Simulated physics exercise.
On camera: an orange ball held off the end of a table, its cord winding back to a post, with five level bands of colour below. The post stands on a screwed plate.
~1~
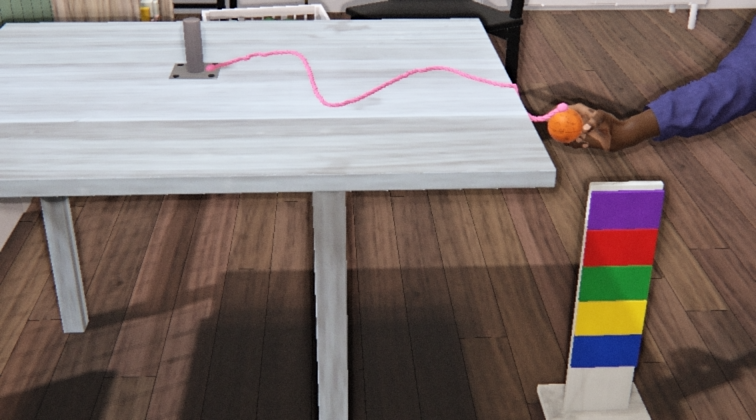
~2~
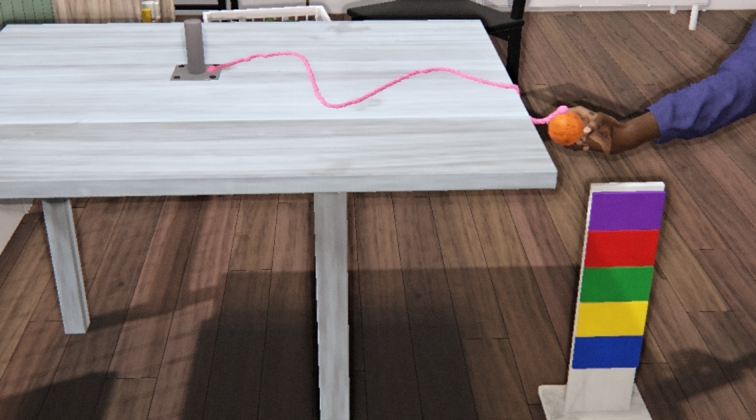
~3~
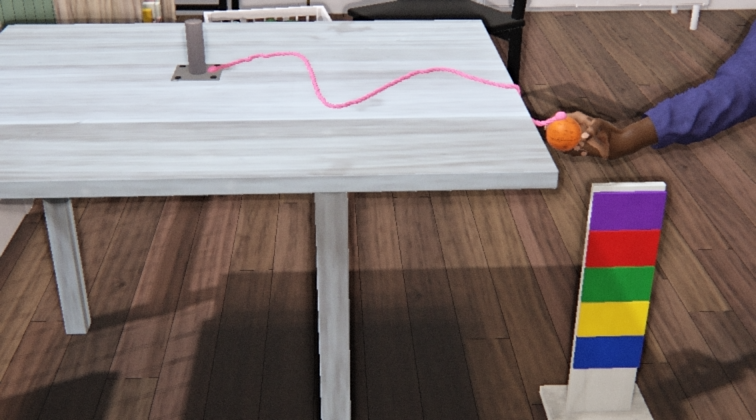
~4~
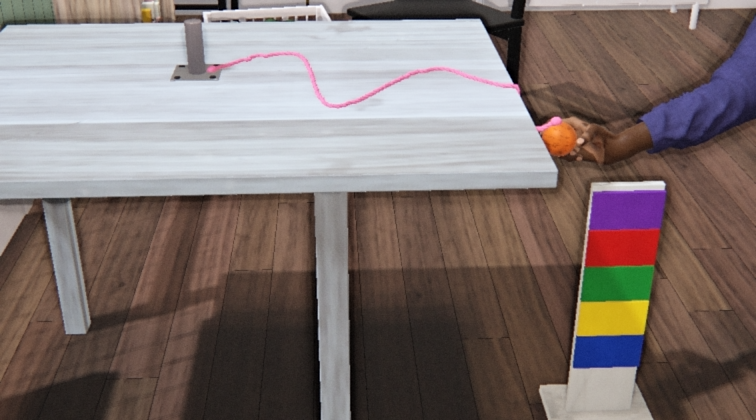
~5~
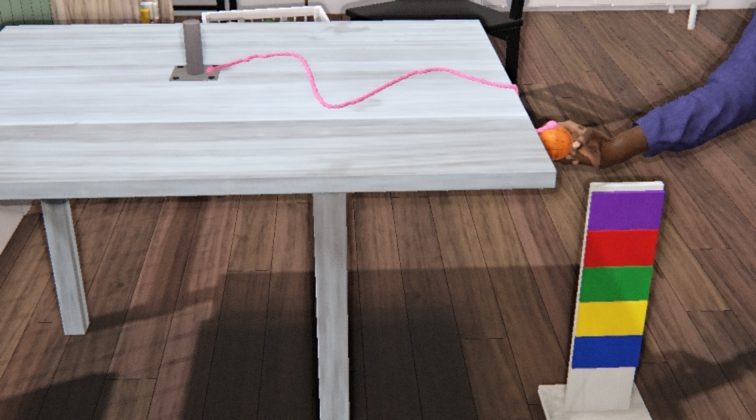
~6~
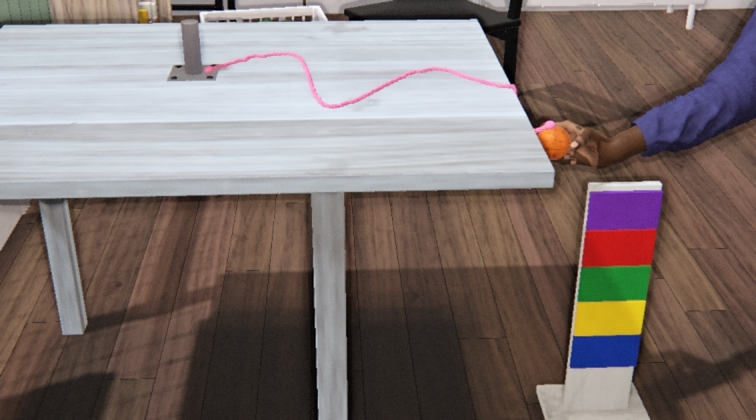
To begin with, a hand at the right holds an orange ball just off the table's end, its pink cord winding back across the tabletop to a post, with a colour-banded board standing below. The hand lowers the ball slightly and draws it a little left, while the cord on the table barely changes.
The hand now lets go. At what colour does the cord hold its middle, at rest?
The cord holds its middle at blue.
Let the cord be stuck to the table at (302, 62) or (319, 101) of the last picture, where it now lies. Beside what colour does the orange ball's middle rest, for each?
Taking them in turn: Yellow; red.
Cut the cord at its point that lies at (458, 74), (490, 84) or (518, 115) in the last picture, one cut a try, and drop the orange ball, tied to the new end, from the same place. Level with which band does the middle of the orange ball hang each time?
It would be red; green; yellow.
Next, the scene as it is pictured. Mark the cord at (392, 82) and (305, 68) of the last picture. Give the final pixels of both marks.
The first at (506, 144), the second at (364, 76).
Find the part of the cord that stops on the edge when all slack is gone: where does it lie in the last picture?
That spot is around (357, 100).
Soon after, ball near (534, 265); level with red.
Then, ball near (482, 337); level with blue.
Further on, ball near (494, 343); level with blue.
At rest, ball near (490, 342); level with blue. At blue.
